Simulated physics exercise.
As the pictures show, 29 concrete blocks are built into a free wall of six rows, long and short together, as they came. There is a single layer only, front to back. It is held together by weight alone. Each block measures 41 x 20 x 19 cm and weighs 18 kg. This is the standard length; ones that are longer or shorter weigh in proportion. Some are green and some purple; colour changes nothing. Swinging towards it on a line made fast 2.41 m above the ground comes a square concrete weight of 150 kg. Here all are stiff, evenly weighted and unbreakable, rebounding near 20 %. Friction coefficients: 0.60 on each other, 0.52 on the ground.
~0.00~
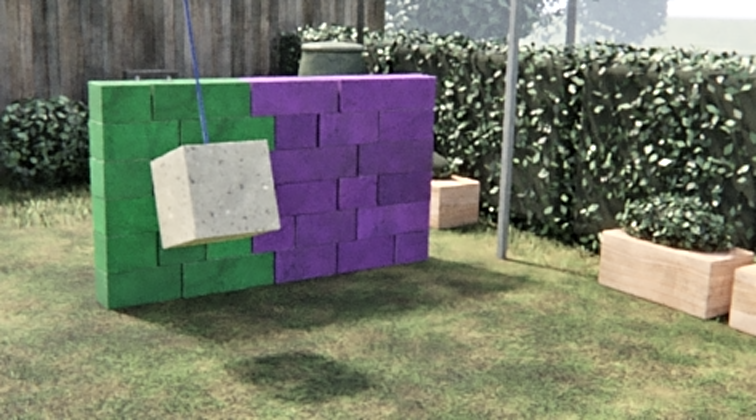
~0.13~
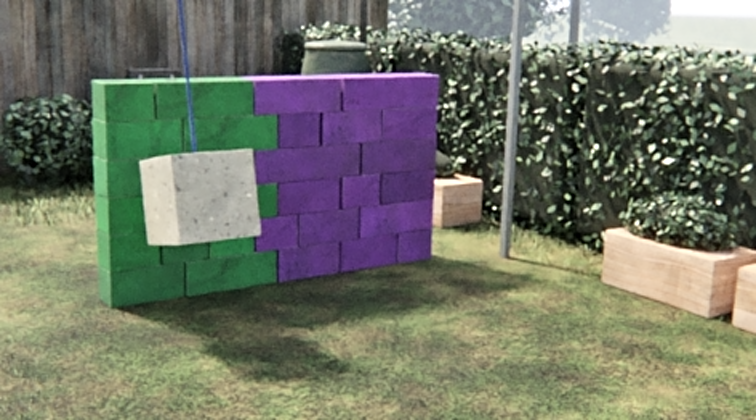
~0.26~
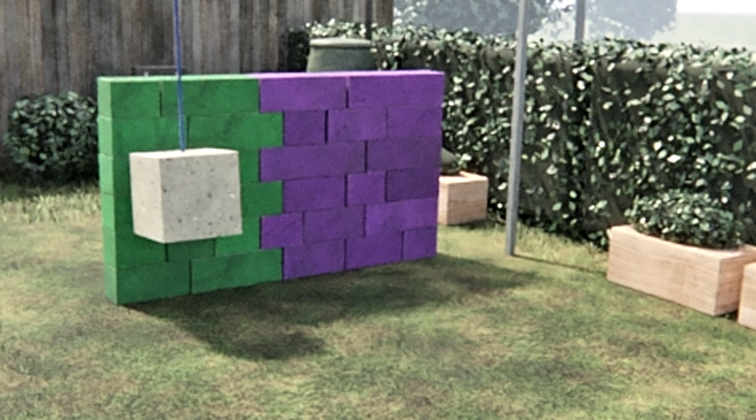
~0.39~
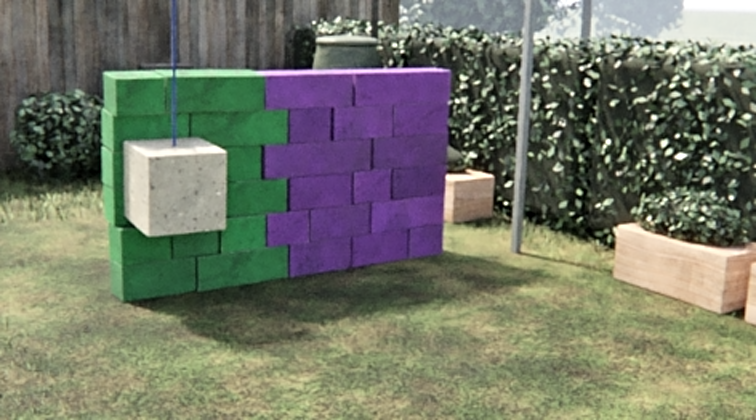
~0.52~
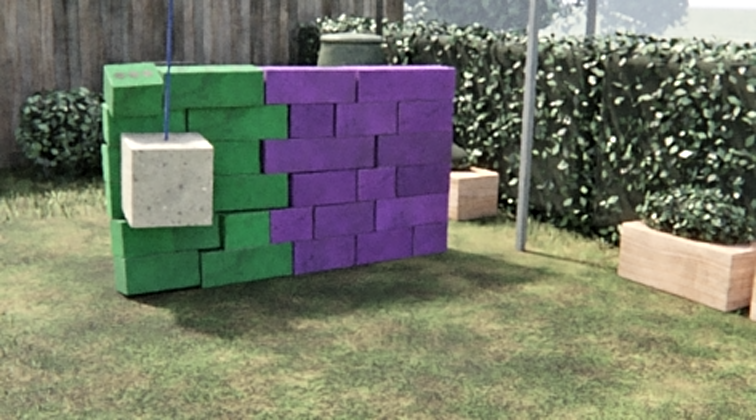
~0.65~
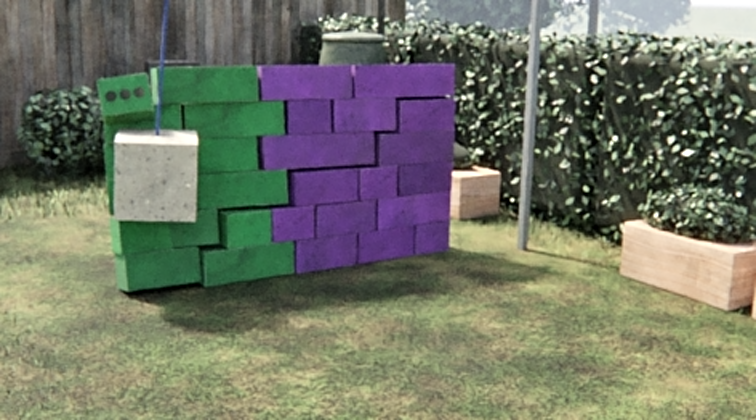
Concrete block on a blue line swinging leftward into a green and purple block wall, pushing and tilting green blocks at the left end.
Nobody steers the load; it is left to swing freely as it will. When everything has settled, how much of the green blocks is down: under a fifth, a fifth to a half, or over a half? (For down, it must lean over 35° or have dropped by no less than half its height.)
Over a half.
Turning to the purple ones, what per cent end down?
Purple: 30%.
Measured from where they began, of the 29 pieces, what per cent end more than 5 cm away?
55 in a hundred.
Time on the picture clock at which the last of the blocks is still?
At roughly 2.5 s.
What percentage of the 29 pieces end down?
I'd put it at about 55 percent.
After 0.92 s, line 9° past plumb; 1 of the 13 green blocks down (1 of 29 in all colours); top green block leaning 23°; top purple block leaning 23°.
After 1.20 s, line 7° past plumb; 11 of the 13 green blocks down (16 of 29 in all colours); top green block leaning 51°, 32 cm lower; top purple block leaning 53°, 21 cm lower.
After 1.52 s, line plumb; 11 of the 13 green blocks down (16 of 29 in all colours); top green block on its side; top purple block on its side.
At rest (2.9 s), line plumb; 11 of the 13 green blocks down (16 of 29 in all colours); top green block on its side; top purple block on its side. That is 85 per cent. As the last picture would show them, middles, top green block near (194, 201), top purple block near (284, 209).
